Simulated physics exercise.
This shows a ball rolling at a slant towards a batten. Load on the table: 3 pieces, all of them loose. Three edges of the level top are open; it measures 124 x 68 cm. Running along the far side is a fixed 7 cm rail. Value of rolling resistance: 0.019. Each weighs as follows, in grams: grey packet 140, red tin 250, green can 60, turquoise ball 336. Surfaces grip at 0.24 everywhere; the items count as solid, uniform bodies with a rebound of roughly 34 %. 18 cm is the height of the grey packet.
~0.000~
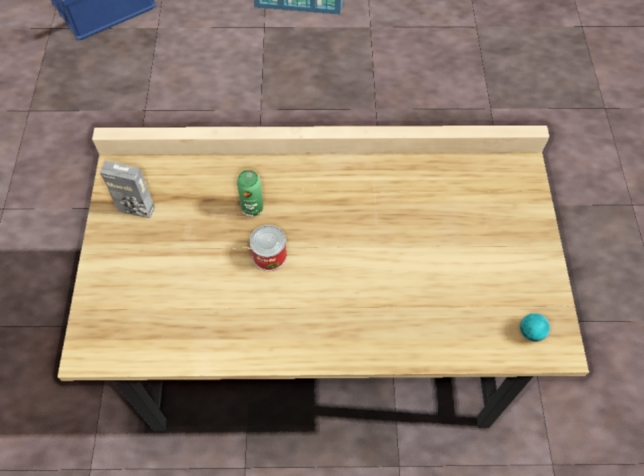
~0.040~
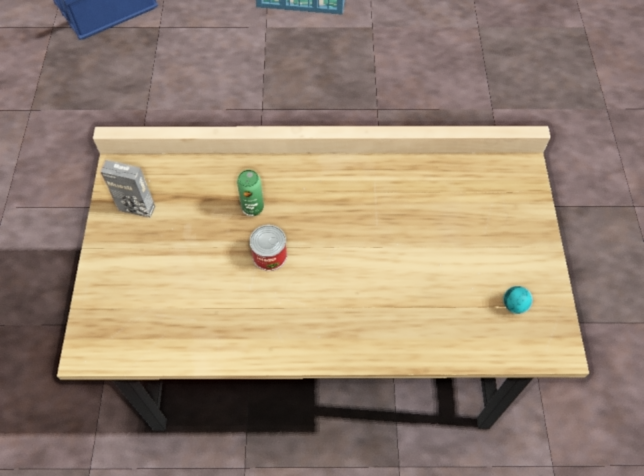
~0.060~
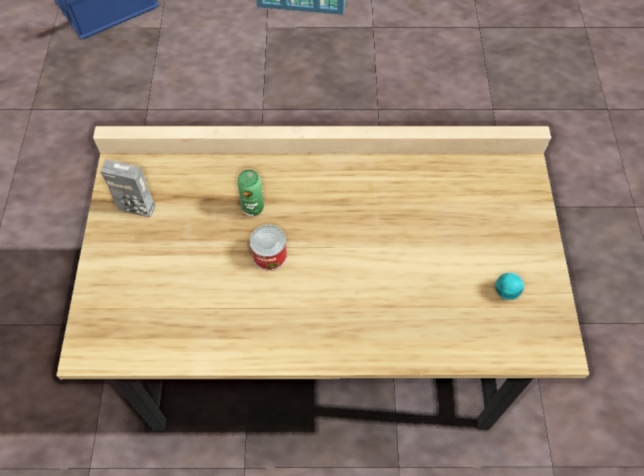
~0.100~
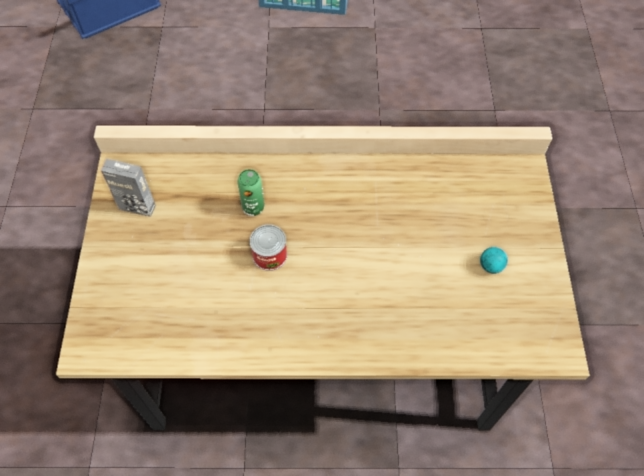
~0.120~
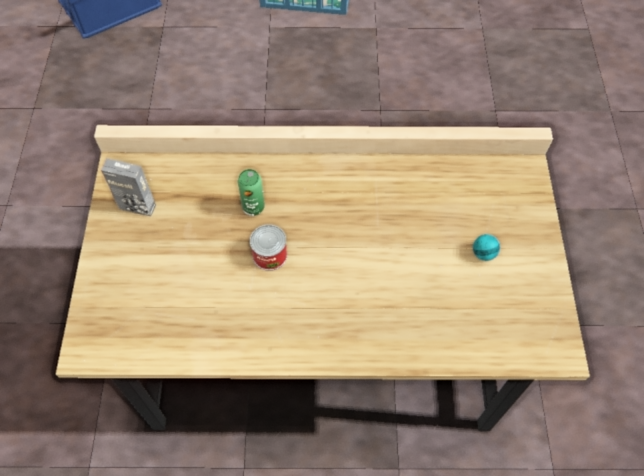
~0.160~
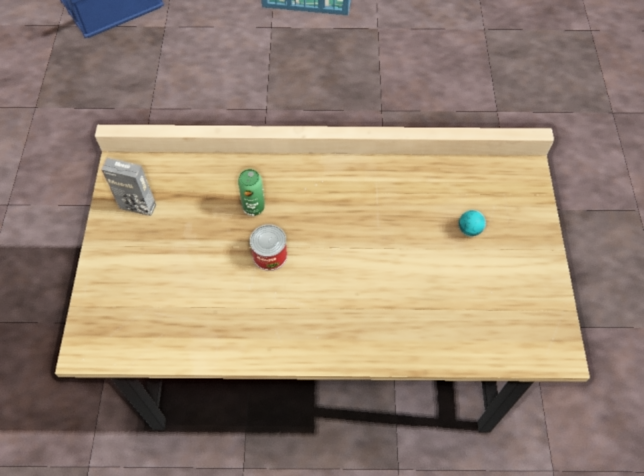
A wooden table with a raised strip along its back edge held a grey packet, a green can and a red tin, all still, while a turquoise ball rolled from the front right diagonally back and leftward.
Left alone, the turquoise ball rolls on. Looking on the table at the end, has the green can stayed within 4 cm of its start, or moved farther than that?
It has stayed within range.
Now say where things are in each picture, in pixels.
In the first frame, turquoise ball (535, 328); green can (250, 194).
In the second frame, turquoise ball (518, 300); grey packet (129, 190).
In the third frame, turquoise ball (509, 286); grey packet (129, 190).
In the fourth frame, turquoise ball (494, 260); grey packet (130, 189).
In the fifth frame, turquoise ball (487, 248); grey packet (130, 189).
In the sixth frame, turquoise ball (472, 223); green can (252, 193).
After 0.56 s, turquoise ball near (377, 189).
After 1.56 s, turquoise ball near (188, 237).
After 2.56 s, turquoise ball near (66, 303).
By the end (2.9 s), all 3 in place, give or take 4 cm. Seen from the same camera at the end, green can near (252, 193).
